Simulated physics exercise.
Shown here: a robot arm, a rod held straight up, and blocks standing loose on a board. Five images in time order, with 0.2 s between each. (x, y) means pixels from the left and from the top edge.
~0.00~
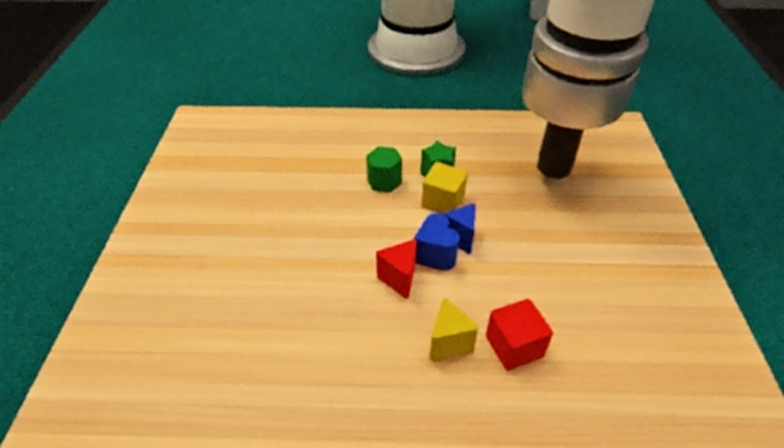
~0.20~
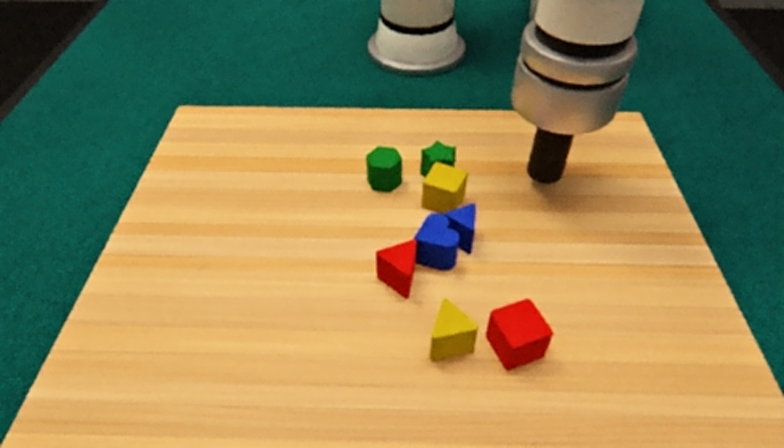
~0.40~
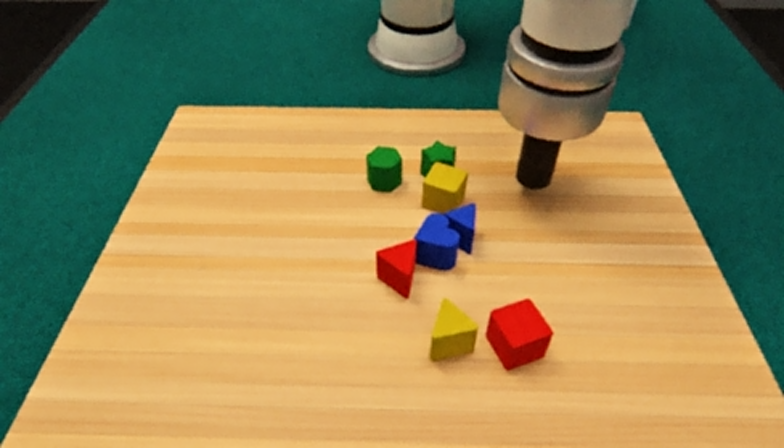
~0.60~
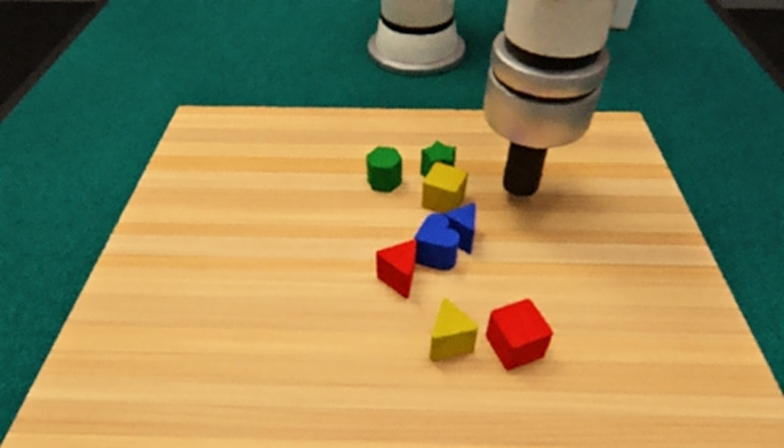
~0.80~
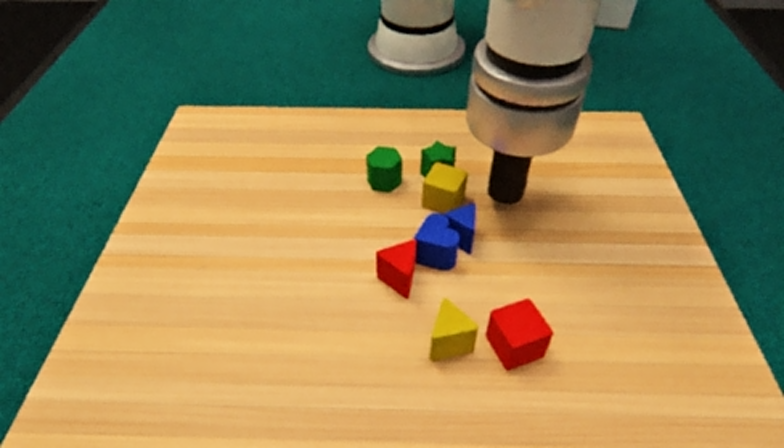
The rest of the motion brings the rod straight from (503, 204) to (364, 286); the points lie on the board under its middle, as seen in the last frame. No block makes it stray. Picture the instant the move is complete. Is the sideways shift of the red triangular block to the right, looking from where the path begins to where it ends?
It seems not.
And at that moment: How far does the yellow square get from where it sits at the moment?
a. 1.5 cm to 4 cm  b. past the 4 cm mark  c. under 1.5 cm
That would be c.
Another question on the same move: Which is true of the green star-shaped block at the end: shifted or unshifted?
It barely shifts, if at all.
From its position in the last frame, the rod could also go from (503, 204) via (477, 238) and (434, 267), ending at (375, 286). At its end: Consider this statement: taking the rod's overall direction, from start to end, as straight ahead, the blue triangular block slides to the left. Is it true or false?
Verdict: False.
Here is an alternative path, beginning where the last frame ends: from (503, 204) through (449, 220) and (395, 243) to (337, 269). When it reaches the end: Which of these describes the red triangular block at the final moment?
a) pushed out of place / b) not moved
It's a.
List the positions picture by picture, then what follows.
Rod tip (554, 168); block tops, red triangular block (400, 255); blue heart (437, 230); green star-shaped block (440, 151); yellow square (446, 177); blue triangular block (465, 215), in the first frame.
Rod (544, 173); blocks unchanged, in the second frame.
Rod (533, 179); blocks unchanged, in the third frame.
Rod (520, 185); blocks unchanged, in the fourth frame.
Rod (505, 193); red triangular block (400, 255); blue heart (437, 230); green star-shaped block (440, 151); yellow square (446, 177); blue triangular block (465, 215), in the fifth frame.
On the path given first. One third of the way, rod (463, 219); blue triangular block (464, 227), turned 30° clockwise.
Two thirds of the way, rod (415, 246); red triangular block (369, 295), turned 15° anticlockwise; blue heart (397, 261); blue triangular block (460, 239).
At the end, rod (363, 276); red triangular block (365, 324), turned 30° clockwise; blue heart (375, 290), turned 90° anticlockwise; green star-shaped block in place; yellow square in place; blue triangular block (460, 239).
